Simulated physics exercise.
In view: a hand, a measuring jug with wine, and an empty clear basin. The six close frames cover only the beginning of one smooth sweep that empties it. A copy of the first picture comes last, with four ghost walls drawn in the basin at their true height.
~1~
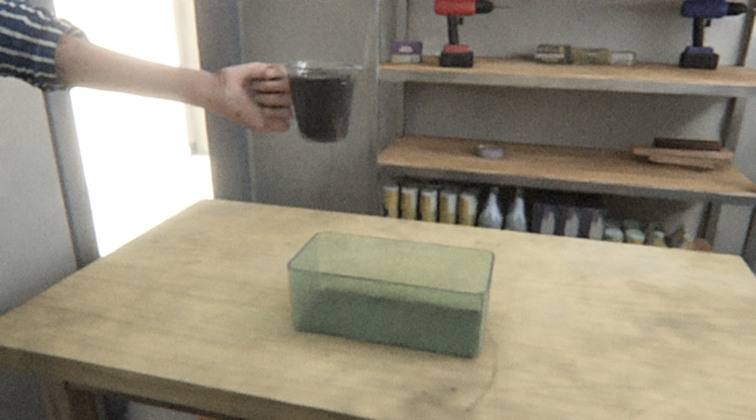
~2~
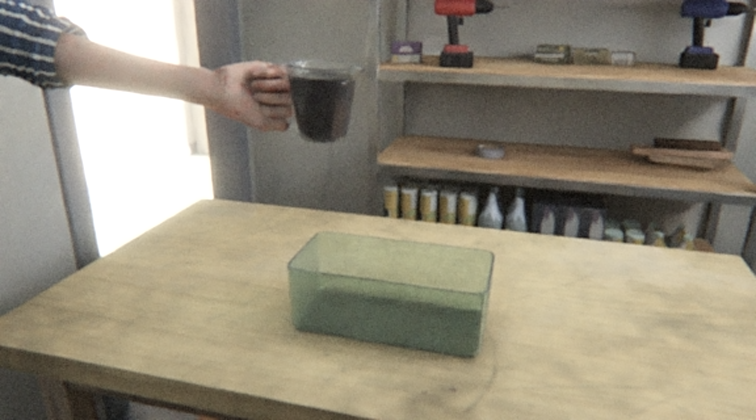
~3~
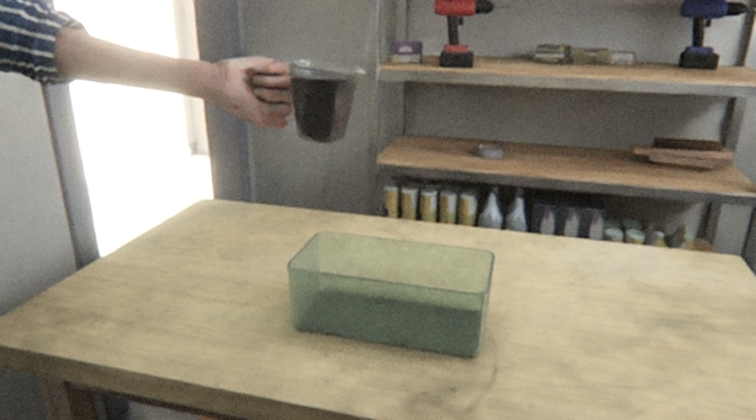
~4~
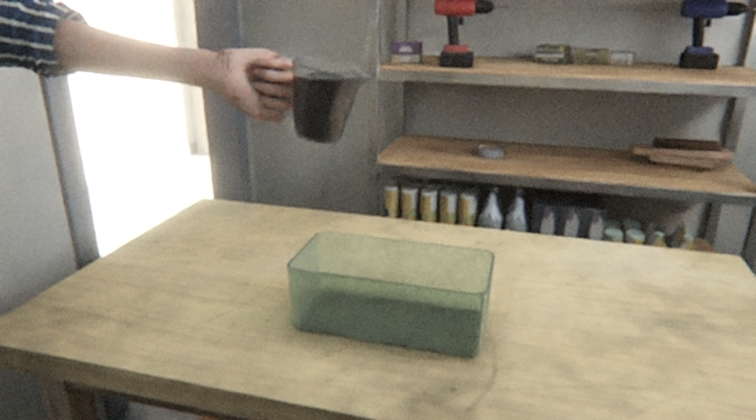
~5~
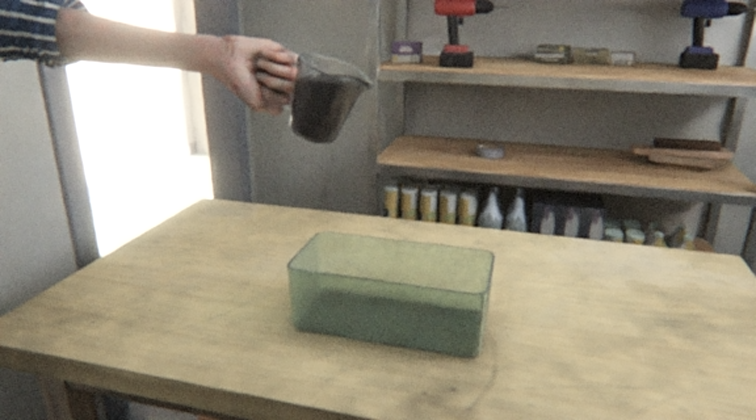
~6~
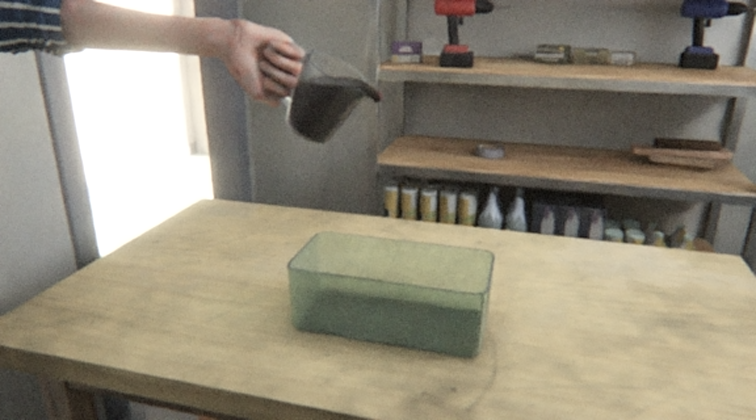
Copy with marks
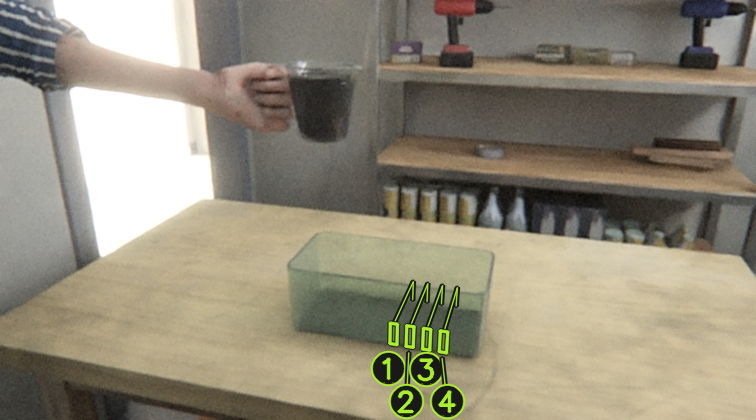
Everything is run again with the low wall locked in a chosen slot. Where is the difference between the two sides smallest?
2 beats the others.
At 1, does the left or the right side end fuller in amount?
The right side.
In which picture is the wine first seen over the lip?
Picture 6.
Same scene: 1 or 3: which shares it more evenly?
1.
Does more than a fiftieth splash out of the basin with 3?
Yes.
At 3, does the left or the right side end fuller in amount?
More ends on the left.
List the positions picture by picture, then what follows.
Upright, lip at (364, 69); basin from (294, 325) to (481, 356); nothing has left yet.
Upright, lip at (364, 70); nothing has left yet.
Tipped about 5°, lip at (367, 73); nothing has left yet.
Tipped about 12°, lip at (369, 79); nothing has left yet.
Tipped about 20°, lip at (372, 86); nothing has left yet.
Tipped about 30°, lip at (375, 96); wine is over the lip, down to (378, 101).
On the marked copy, 1 at (392, 349); 2 at (408, 352); 3 at (425, 355); 4 at (442, 357).
If 1 is chosen, about 21 % ends left of the wall and 75 % right of it; 4 % is lost outside.
If 2 is chosen, about 53 % ends left of the wall and 44 % right of it; 4 % is lost outside.
If 3 is chosen, about 83 % ends left of the wall and 9 % right of it; 8 % is lost outside.
If 4 is chosen, about 85 % ends left of the wall and 9 % right of it; 6 % is lost outside.
